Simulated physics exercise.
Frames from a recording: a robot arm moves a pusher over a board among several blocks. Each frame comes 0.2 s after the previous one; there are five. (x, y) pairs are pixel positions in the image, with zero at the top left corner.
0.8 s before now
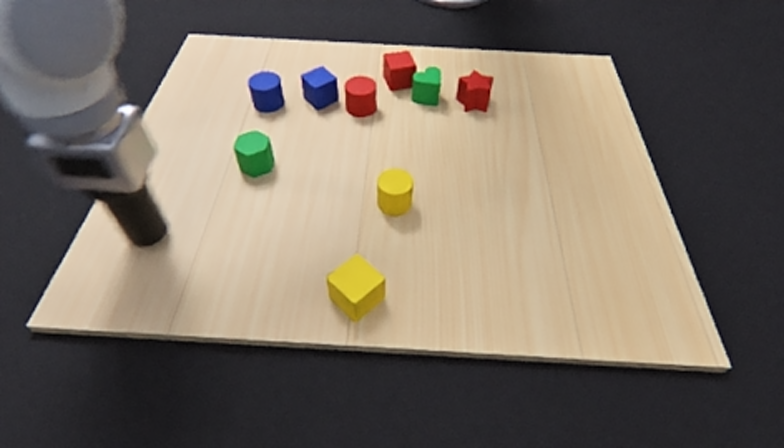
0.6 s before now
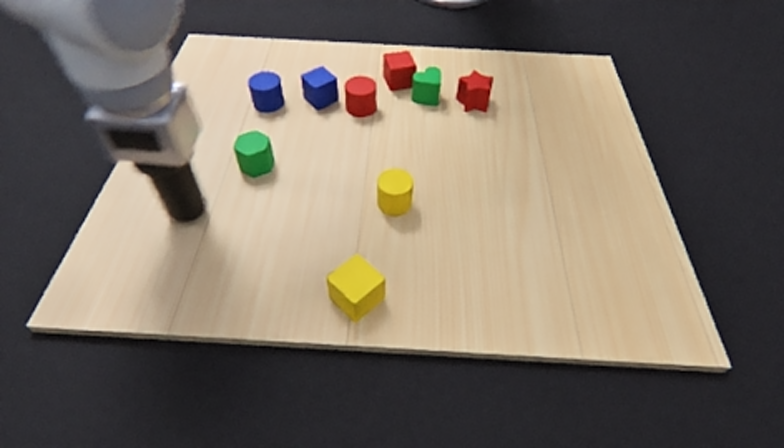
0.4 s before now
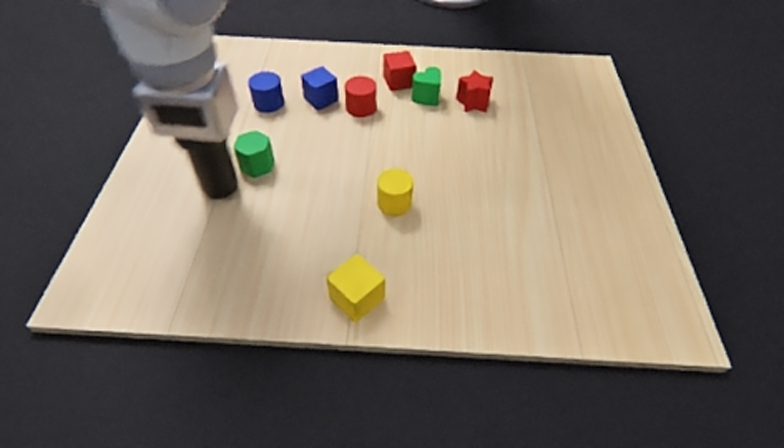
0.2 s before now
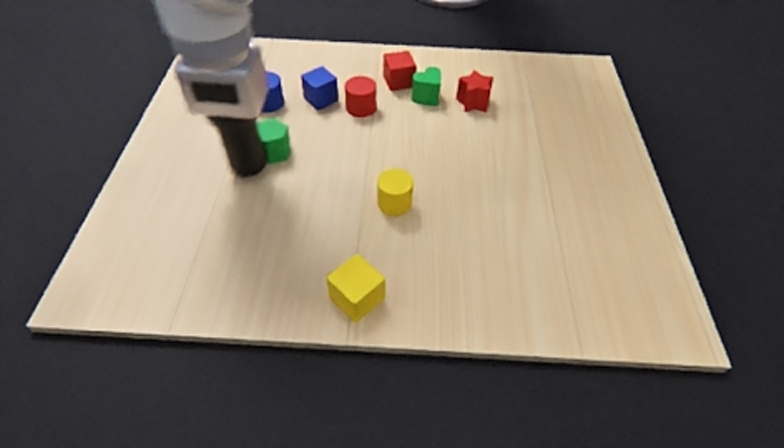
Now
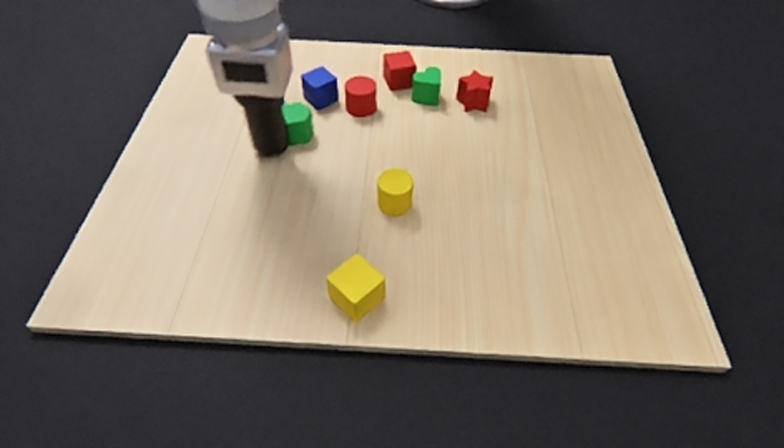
A robot arm moves across the board and pushes a green block toward the upper right.
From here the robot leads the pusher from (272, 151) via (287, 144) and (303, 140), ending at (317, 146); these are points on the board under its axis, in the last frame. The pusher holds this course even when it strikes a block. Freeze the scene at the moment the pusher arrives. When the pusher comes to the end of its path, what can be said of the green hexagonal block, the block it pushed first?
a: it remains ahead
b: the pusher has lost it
Option b.
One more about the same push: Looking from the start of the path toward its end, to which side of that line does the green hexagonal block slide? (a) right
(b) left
Answer: B.
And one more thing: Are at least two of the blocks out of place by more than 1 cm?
No.
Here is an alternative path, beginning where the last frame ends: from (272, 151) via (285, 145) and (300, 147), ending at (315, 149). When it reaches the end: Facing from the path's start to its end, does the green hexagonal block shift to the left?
Final answer: Yes.
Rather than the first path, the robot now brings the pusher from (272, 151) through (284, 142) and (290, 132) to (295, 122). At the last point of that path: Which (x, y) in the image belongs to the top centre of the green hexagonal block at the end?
By then it is at (323, 91).
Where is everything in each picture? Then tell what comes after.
In the first frame, tip of the pusher (147, 231), middles of tops, green hexagonal block (251, 142), blue square (319, 76).
In the second frame, pusher (187, 207), nothing pushed.
In the third frame, pusher (220, 185), nothing pushed.
In the fourth frame, pusher (248, 164), green hexagonal block (270, 129).
In the fifth frame, pusher (271, 144), green hexagonal block (294, 112), blue square (319, 76).
The first path, step by step. Halfway along, pusher (293, 134); green hexagonal block (313, 100), turned 15° anticlockwise.
At the end, pusher (316, 139); green hexagonal block (318, 99), turned 25° anticlockwise; blue square unmoved.
